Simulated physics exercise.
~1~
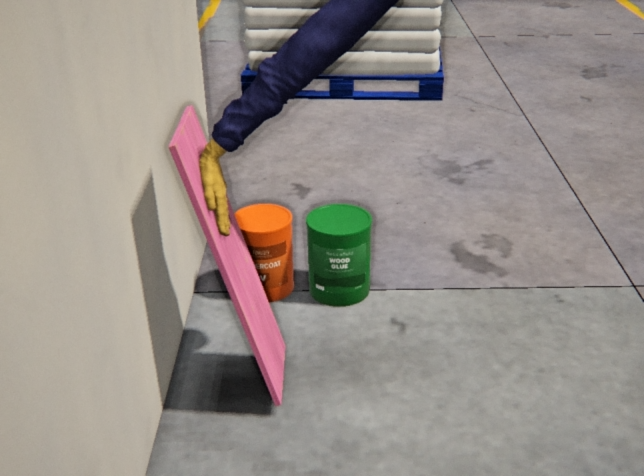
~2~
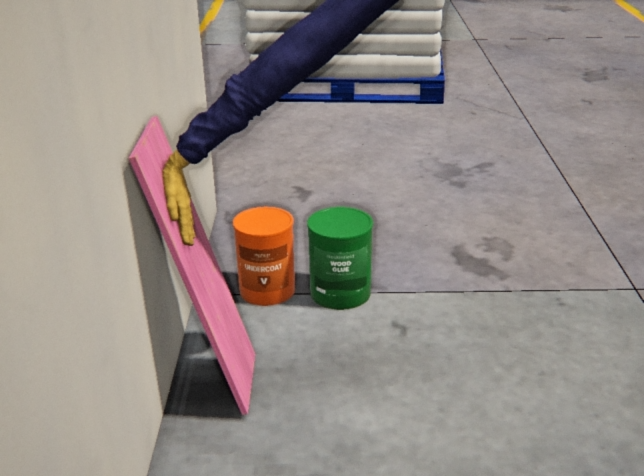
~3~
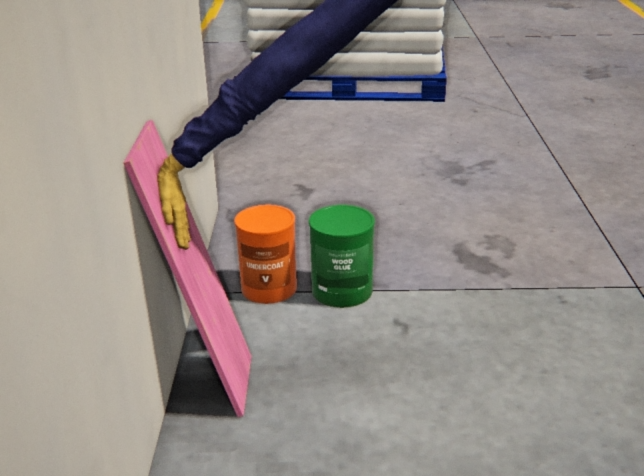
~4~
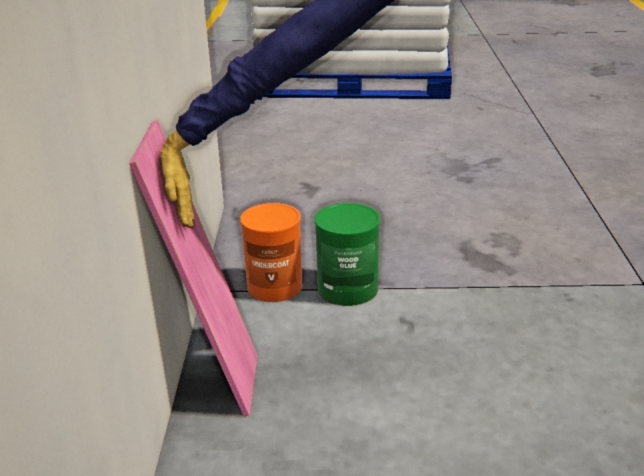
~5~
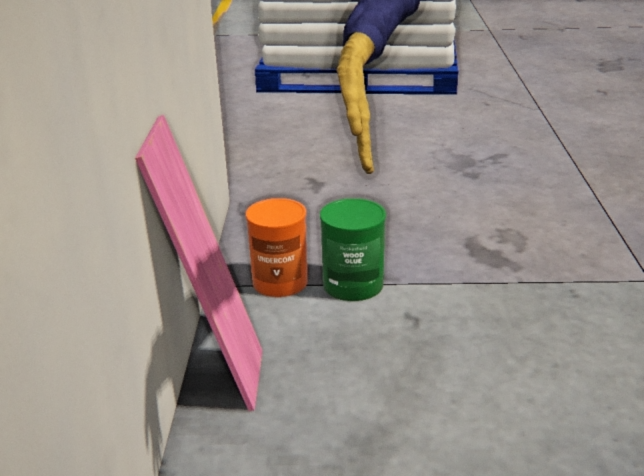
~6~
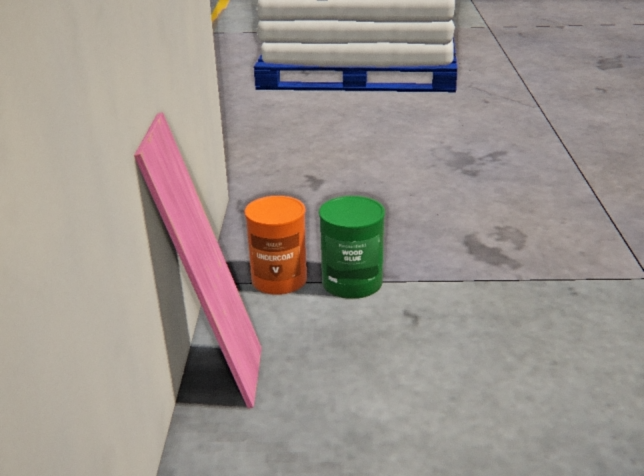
A gloved hand leans a pink board against the wall, withdraws, and the board stays leaning.
